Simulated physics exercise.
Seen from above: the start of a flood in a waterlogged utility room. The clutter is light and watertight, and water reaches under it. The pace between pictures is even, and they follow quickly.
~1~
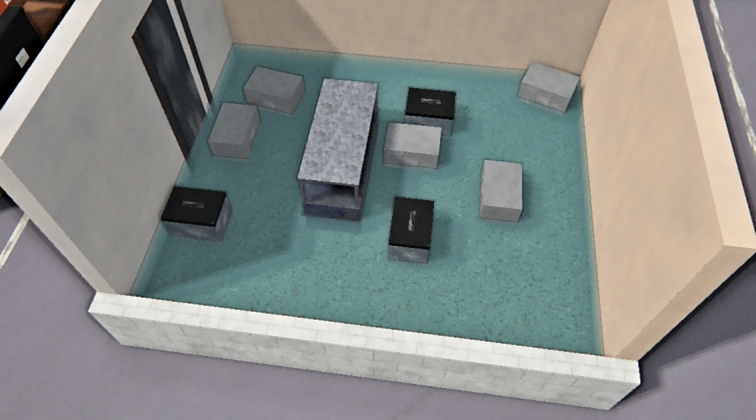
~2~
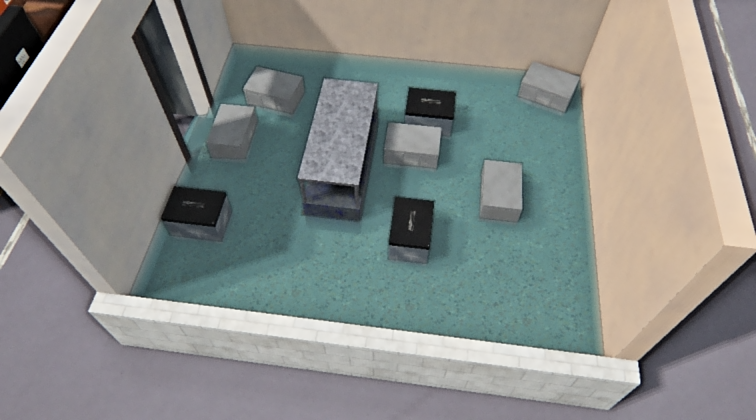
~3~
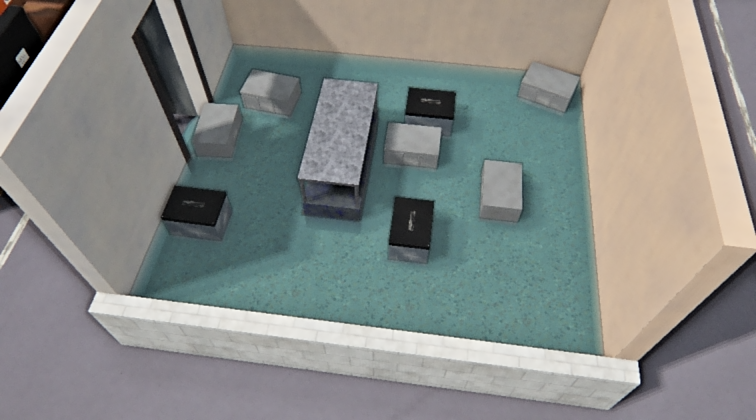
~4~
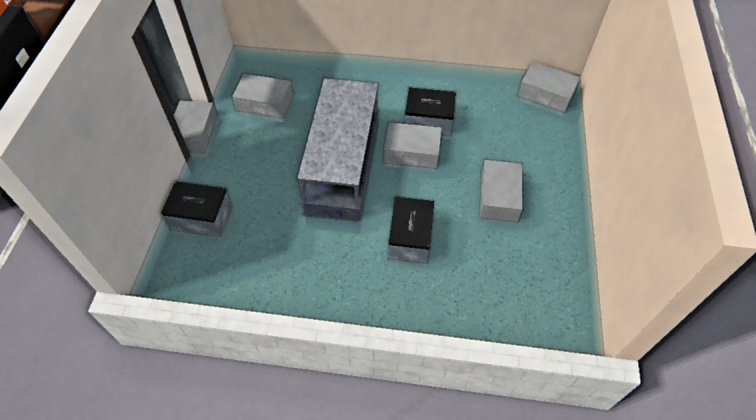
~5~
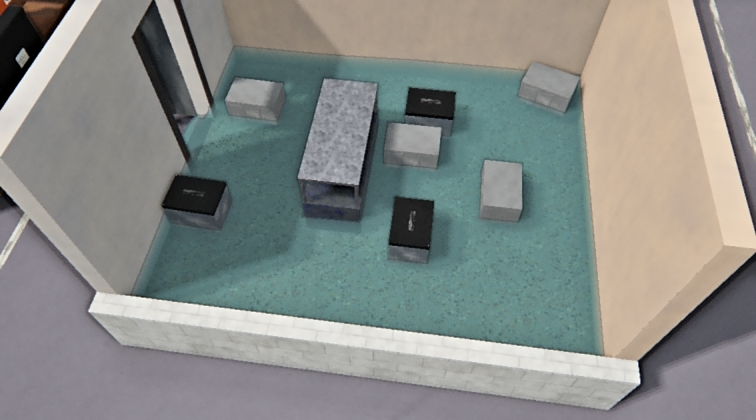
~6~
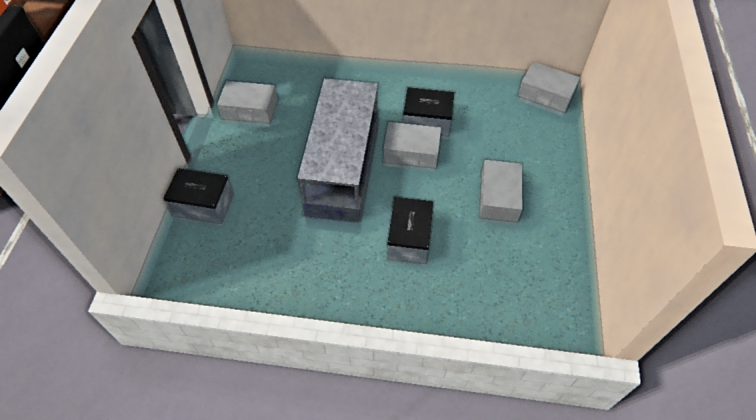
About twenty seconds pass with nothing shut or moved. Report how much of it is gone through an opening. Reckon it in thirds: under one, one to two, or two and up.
What's gone ends up between a third and two thirds of the lot.
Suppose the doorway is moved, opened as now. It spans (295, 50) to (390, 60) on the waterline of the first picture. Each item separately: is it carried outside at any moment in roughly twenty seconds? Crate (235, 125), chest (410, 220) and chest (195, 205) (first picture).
Looking at them in turn, number one is flushed away, number two is held back, and number three is flushed away.
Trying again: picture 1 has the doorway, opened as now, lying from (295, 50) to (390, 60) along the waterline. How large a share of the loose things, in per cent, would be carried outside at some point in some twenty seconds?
90 %.
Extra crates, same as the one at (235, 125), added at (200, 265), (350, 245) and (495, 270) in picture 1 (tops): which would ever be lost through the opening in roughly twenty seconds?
One after the other: Yes, through, no.
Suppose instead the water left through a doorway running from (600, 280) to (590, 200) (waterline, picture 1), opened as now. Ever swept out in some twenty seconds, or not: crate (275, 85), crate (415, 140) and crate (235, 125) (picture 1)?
Okay, one after another: Never departs, then departs, then never departs.
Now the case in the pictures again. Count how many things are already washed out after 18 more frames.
The number works out to 3.
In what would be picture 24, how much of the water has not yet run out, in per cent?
It works out at roughly 76 percent.
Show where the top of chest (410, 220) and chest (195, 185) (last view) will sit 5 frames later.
I'd guess close to (380, 227) and close to (200, 149).
A moment on, 2 of 8 are out; 6 afloat.
Next, 3 of 8 are out; 5 afloat.
Later, 4 of 8 are out; 4 afloat.
In the end, 5 of 8 are out; 3 afloat.
